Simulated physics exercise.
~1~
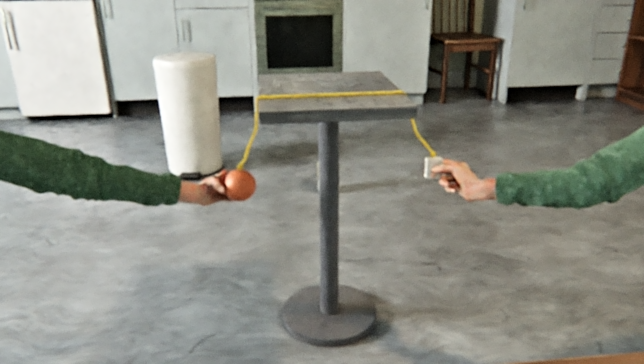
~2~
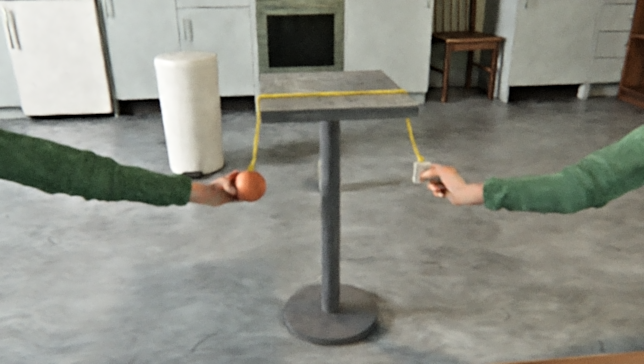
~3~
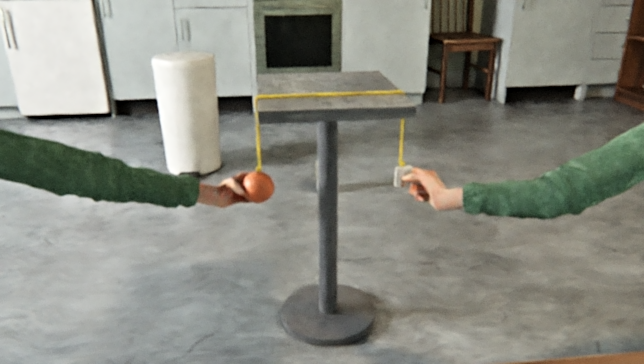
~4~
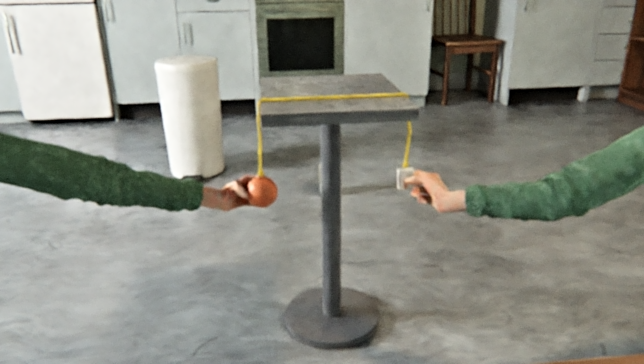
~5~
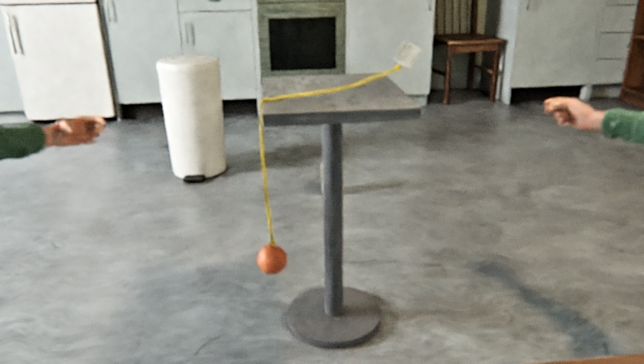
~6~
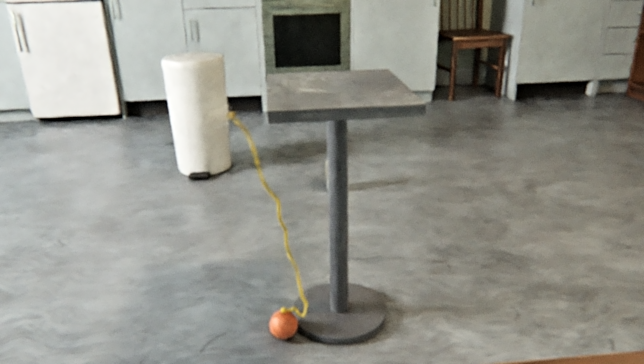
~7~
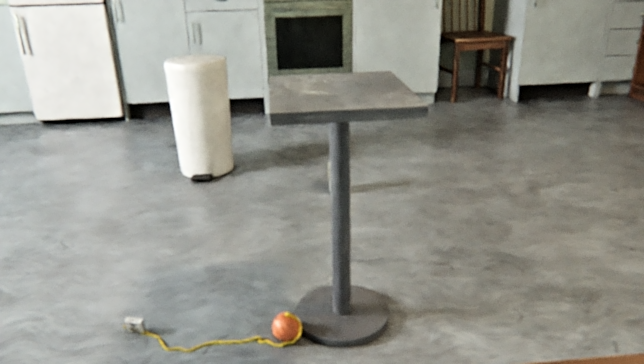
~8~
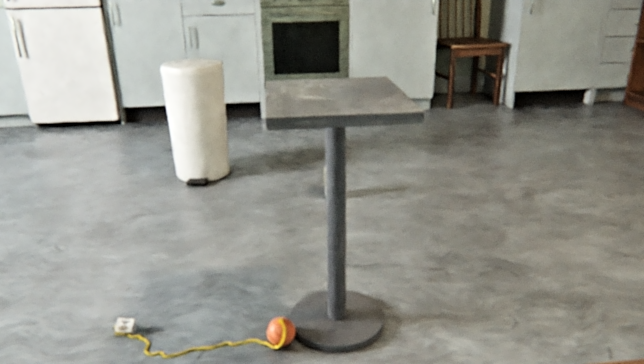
At first, two green-sleeved hands hold the ends of a yellow cord laid across a tall grey stand, with an orange on the left end and a small pale box on the right. The hands shift slightly inward, bringing both ends closer to the stand. Then they let go and draw away. The orange drops, pulling the cord leftwards and drawing the box up to the level of the top. The orange reaches the floor by the base as the cord slides off and the box swings over to the left. Finally, orange, cord and box all lie on the floor.
